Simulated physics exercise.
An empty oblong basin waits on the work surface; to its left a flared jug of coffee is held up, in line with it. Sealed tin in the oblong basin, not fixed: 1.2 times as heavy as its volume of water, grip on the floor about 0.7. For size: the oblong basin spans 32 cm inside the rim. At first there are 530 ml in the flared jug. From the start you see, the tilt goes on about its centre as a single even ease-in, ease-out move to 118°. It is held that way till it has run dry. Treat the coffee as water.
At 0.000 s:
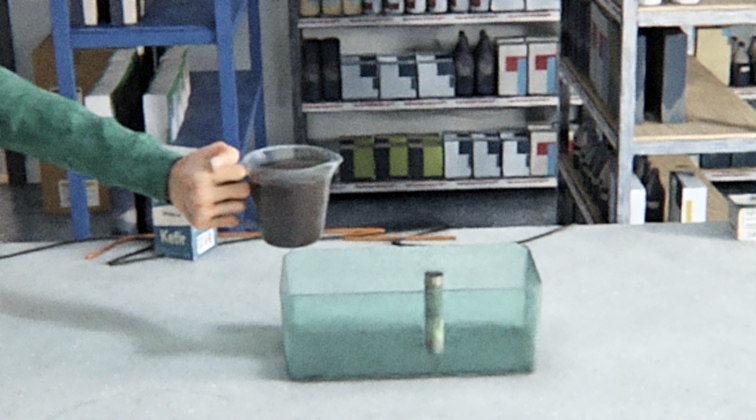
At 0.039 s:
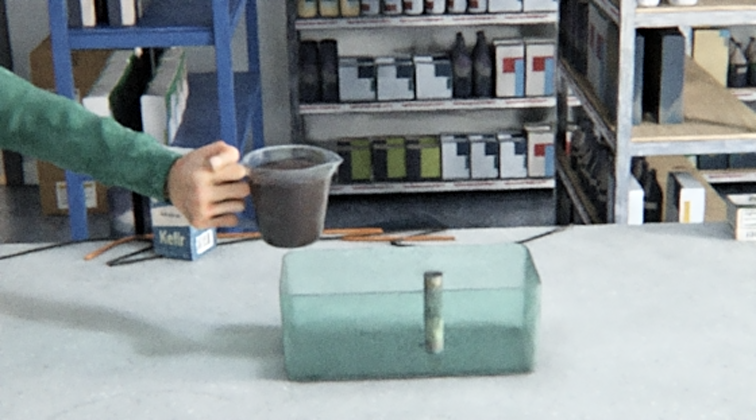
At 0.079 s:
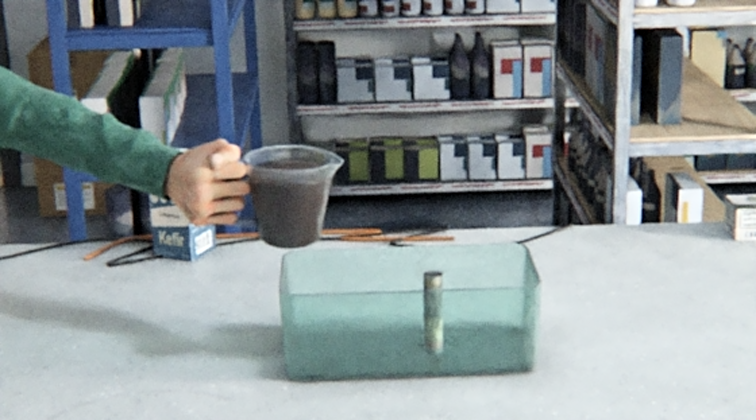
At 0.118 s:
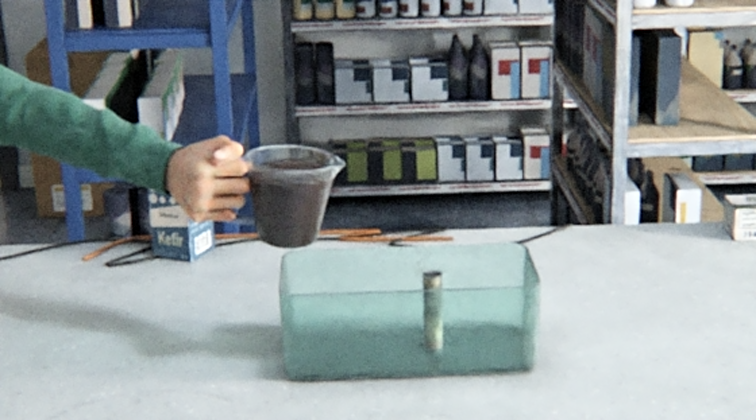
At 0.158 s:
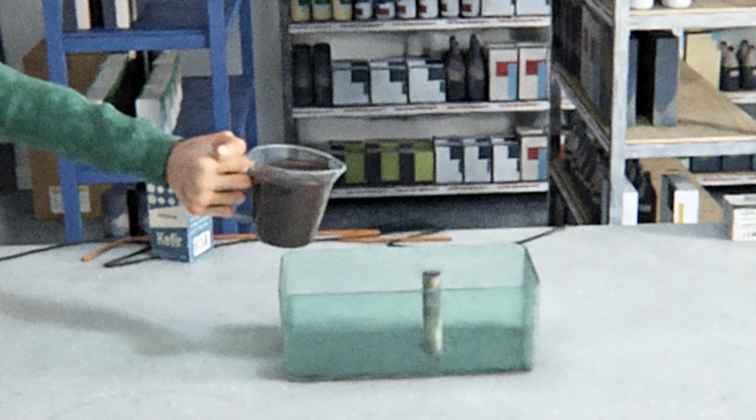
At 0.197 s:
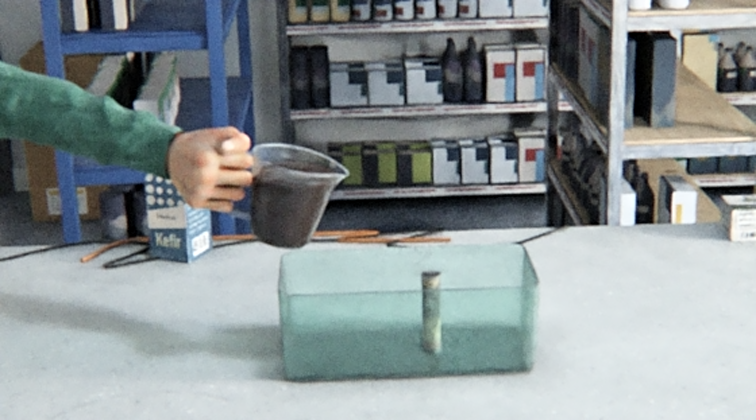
A hand slowly tilts a jug of dark liquid to the right above a clear basin.
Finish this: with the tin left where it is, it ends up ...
It ends up standing.
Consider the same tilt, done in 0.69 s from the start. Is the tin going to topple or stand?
The tin would stay balanced.
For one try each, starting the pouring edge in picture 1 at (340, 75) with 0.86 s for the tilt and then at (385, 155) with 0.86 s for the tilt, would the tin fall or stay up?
Try 1: Tipped over; try 2: Tipped over.
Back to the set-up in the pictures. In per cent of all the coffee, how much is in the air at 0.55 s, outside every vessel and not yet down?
Estimate: About 22 % of all of it.
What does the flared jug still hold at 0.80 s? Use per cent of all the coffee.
Close to 4 percent of the total.
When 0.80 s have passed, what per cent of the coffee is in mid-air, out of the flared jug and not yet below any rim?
Roughly 3 per cent.
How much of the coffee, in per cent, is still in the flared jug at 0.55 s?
Remaining: Near 58 % of the total.
After 0.55 s the tilt is 83° and 58 per cent is still to pour; the tin stands where it began.
After 0.80 s the tilt is 117° and 4 per cent is still to pour; the tin stands where it began.
After 1.07 s the tilt is 118° and 0 per cent is still to pour; the tin stands where it began.
After 1.36 s the tilt is 118° and 0 per cent is still to pour; the tin stands where it began.
In the end the tin stands where it began.
